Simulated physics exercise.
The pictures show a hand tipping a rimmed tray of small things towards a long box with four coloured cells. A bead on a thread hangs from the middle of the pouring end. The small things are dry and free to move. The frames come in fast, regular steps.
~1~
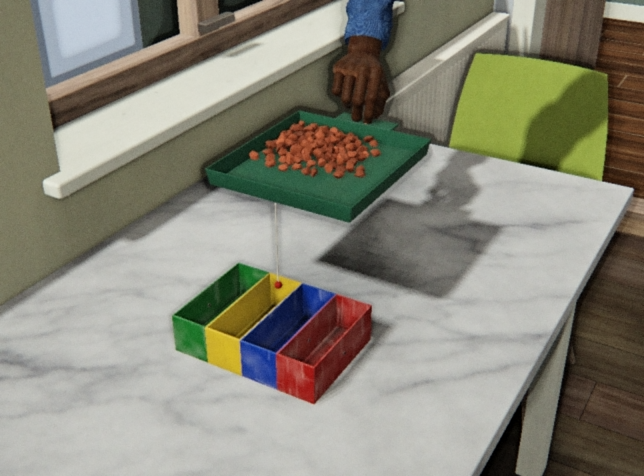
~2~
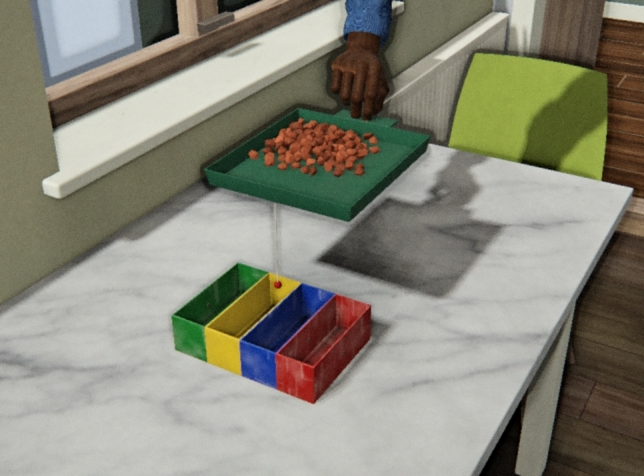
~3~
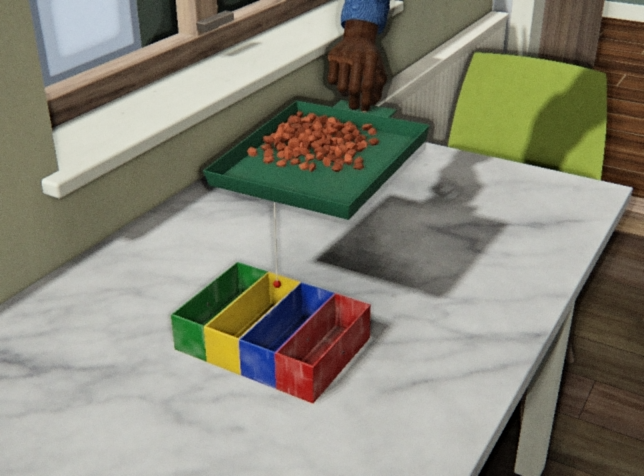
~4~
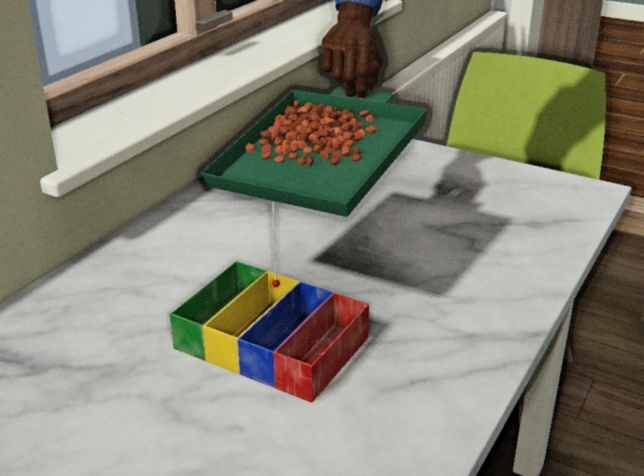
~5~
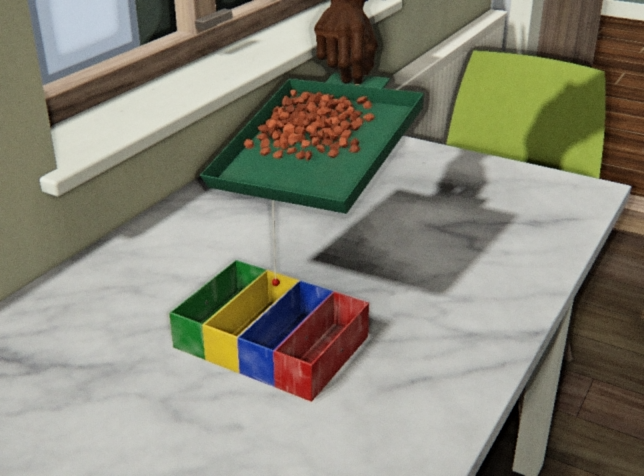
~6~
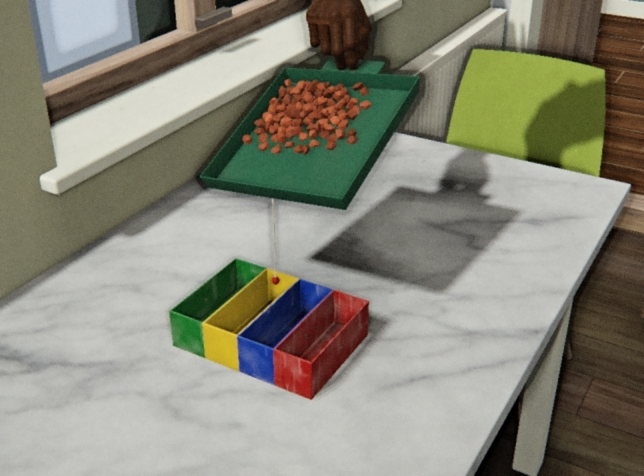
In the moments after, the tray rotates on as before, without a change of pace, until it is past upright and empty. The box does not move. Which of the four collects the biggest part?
Most goes to the green cell.
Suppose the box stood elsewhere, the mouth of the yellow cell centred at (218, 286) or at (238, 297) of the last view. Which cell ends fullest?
The first try: The yellow cell. The second: The cell in green.
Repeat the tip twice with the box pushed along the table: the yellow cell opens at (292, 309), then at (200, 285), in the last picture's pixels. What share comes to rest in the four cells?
Near 10 % and 100 %.
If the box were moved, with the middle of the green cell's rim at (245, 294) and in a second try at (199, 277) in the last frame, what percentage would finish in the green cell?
In turn 20 and 40 in a hundred.
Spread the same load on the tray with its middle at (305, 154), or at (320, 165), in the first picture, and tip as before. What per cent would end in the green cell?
Near 50 % and 50 %.
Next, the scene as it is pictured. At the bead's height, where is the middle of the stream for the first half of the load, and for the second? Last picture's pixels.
Early half (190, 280), late half (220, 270).
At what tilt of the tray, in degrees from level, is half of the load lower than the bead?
At some 90 degrees.
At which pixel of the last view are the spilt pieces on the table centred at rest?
Close to (152, 318).
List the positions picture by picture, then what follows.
Corners of the pouring end at (209, 168) and (350, 206), level; middle of the load at (311, 148), bits of crushed brick; bead on its thread at (278, 285); green cell at (190, 335); yellow cell at (224, 348); blue cell at (259, 361); red cell at (296, 375), in the first picture.
Corners of the pouring end at (209, 169) and (349, 205), level; middle of the load at (311, 146), in the second picture.
Corners of the pouring end at (207, 170) and (348, 203), tipped barely, lowest at the left corner; middle of the load at (310, 141), in the third picture.
Corners of the pouring end at (205, 172) and (345, 201), tipped a little, lowest at the left corner; middle of the load at (307, 132), in the fourth picture.
Corners of the pouring end at (204, 174) and (343, 199), tipped clearly, lowest at the left corner; middle of the load at (305, 124), in the fifth picture.
Corners of the pouring end at (204, 175) and (341, 196), tipped clearly, lowest at the left corner; middle of the load at (302, 115); green cell at (187, 331); yellow cell at (221, 344); blue cell at (256, 357); red cell at (293, 371), in the sixth picture.
Soon after the last picture, tray tipped steeply; most on the tray; a small part falling or outside the box.
A little later, tray tipped past a quarter turn; about a quarter on the tray; about a quarter in the green cell; a small part in the yellow cell; a stray few in the blue cell; about half falling or outside the box.
Later still, tray tipped past a quarter turn; about half in the green cell; a small part in the yellow cell; a stray few in the blue cell; about half falling or outside the box.
At rest, tray tipped past a quarter turn; about half in the green cell; a small part in the yellow cell; a stray few in the blue cell; none in the red cell; about half outside the box.
